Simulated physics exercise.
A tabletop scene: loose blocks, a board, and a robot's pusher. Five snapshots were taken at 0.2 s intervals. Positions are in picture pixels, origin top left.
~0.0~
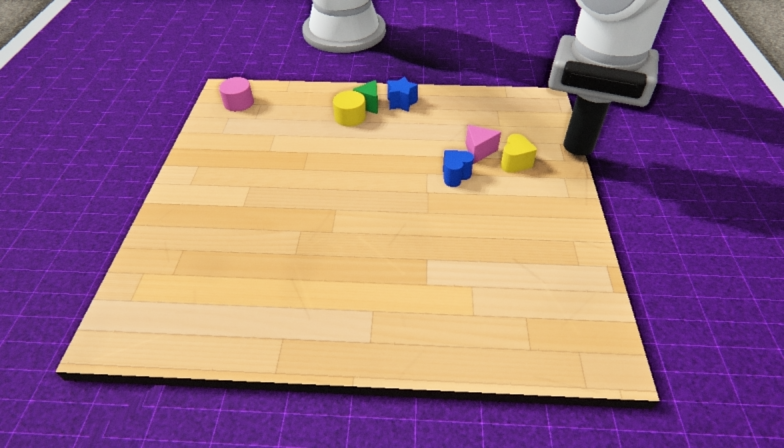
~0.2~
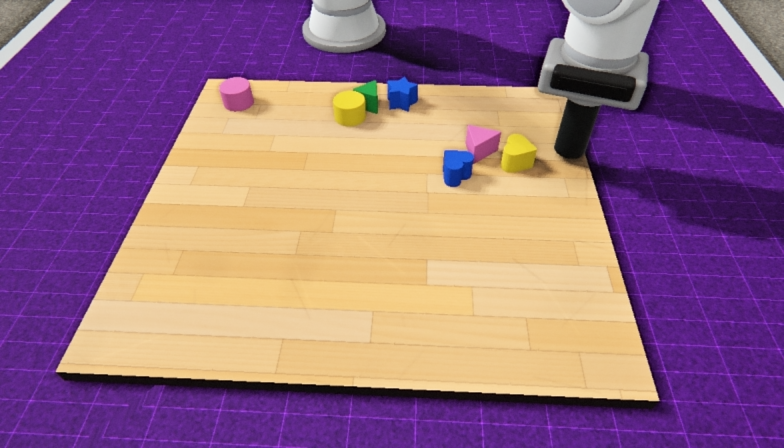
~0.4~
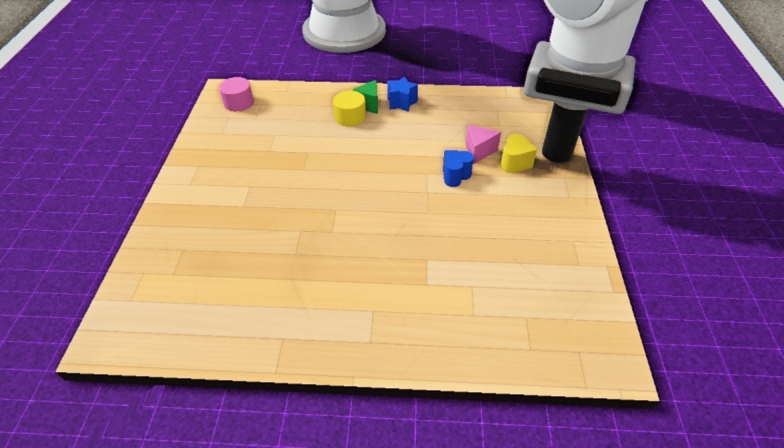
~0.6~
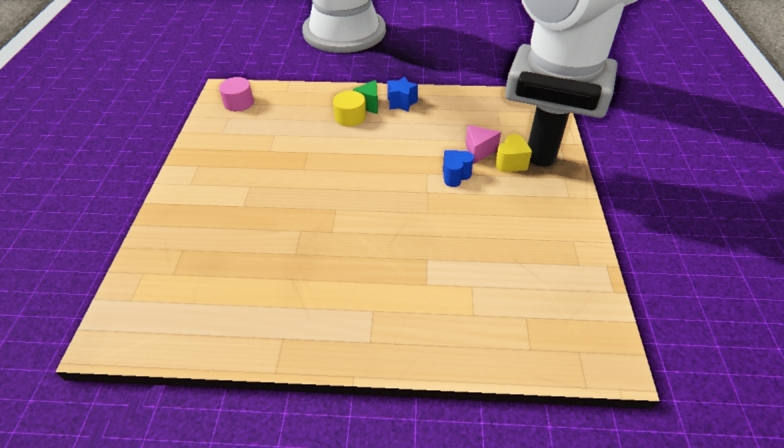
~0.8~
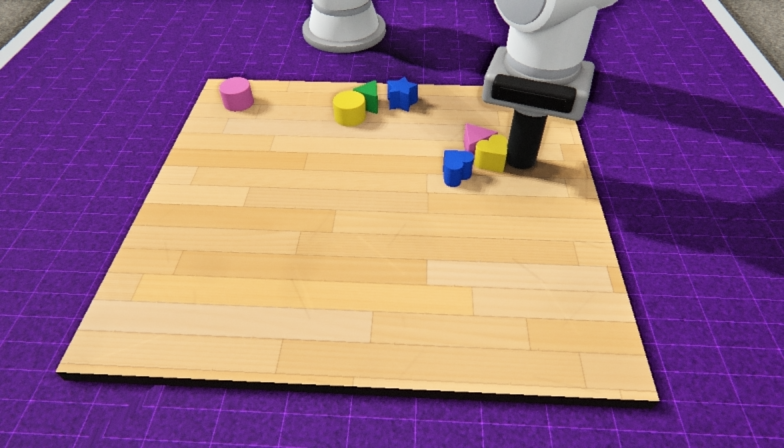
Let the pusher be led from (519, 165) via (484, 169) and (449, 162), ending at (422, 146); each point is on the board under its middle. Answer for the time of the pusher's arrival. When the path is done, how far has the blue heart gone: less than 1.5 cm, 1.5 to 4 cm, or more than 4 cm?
Final distance: 1.5 to 4 cm.
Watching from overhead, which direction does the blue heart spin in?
From above, it looks like the blue heart goes counterclockwise.
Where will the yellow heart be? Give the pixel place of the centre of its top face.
In the picture, that point is around (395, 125).
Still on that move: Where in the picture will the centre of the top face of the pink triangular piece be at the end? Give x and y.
About (464, 126).
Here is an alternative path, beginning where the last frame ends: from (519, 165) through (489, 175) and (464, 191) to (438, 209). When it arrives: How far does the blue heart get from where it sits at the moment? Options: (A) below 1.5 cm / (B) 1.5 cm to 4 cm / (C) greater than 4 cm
Letter B.
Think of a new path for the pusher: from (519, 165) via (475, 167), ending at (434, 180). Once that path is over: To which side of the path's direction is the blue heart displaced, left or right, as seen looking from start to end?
It's set to shift left.
On the path given first. One third of the way, pusher (485, 163); blue heart (447, 161), turned 30° anticlockwise; pink triangular piece (466, 128), turned 30° clockwise; yellow heart (459, 143), turned 25° clockwise.
Two thirds of the way, pusher (449, 156); blue heart (439, 163), turned 70° anticlockwise; pink triangular piece (465, 127), turned 45° clockwise; yellow heart (424, 136), turned 20° clockwise.
At the end, pusher (422, 141); blue heart (439, 163), turned 70° anticlockwise; pink triangular piece (464, 126), turned 50° clockwise; yellow heart (395, 125).
